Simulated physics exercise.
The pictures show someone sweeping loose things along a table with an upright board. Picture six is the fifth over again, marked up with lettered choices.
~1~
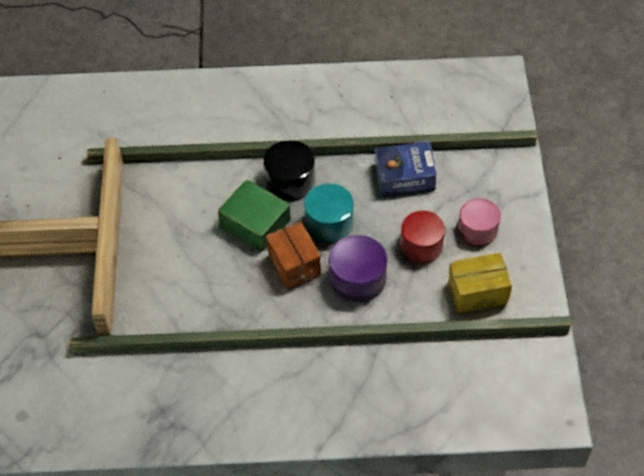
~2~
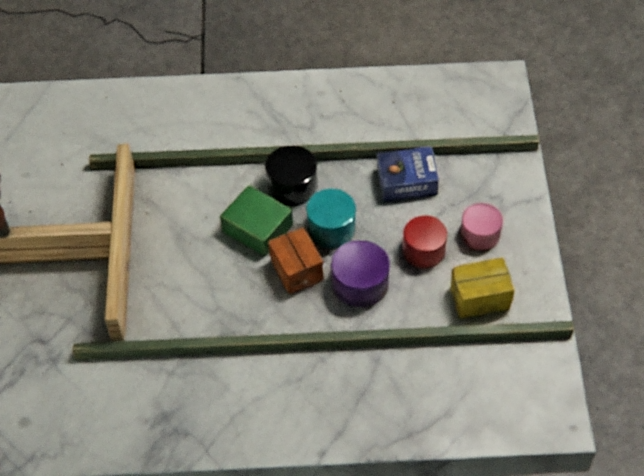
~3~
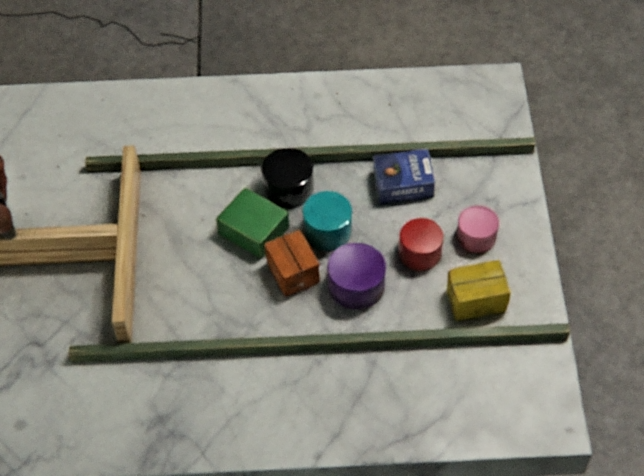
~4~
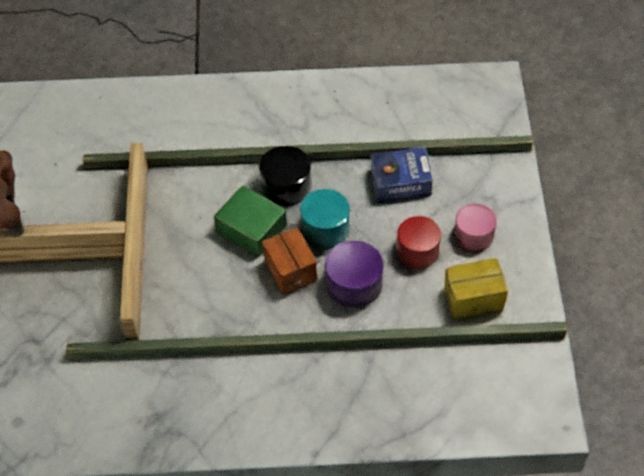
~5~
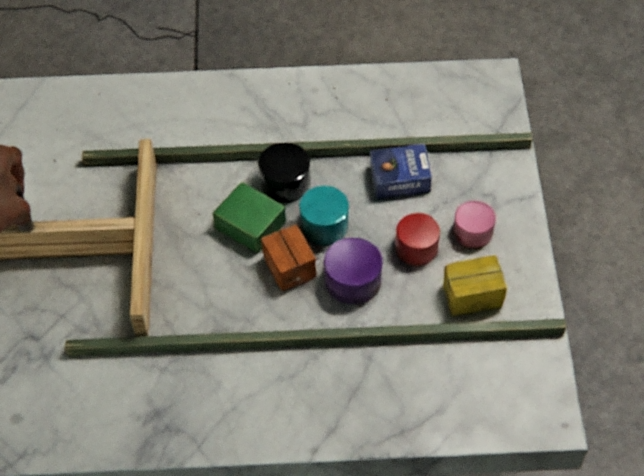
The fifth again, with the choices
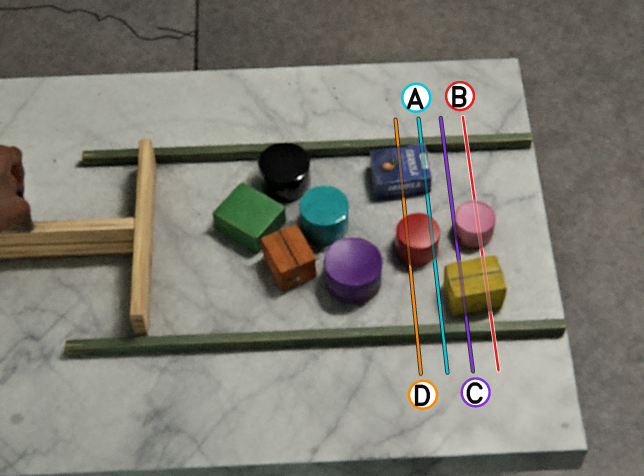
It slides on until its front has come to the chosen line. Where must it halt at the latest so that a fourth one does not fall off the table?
C is the last line within the limit.
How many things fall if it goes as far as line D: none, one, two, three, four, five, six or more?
By then, none.
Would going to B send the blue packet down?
Yes.
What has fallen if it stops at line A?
The pink tub.
On the marked copy, A at (432, 237); B at (479, 235); C at (456, 236); D at (407, 238).
With C. Early on, board (254, 218); orange box (293, 261); turquoise pot (343, 215).
Further on, board (366, 213); pink tub (496, 213); yellow box (502, 296).
At the end, board (453, 209); yellow box over the edge; pink tub over the edge; three fallen.
As for the rest, A is within the limit but short; B drops five; D is within the limit but short.
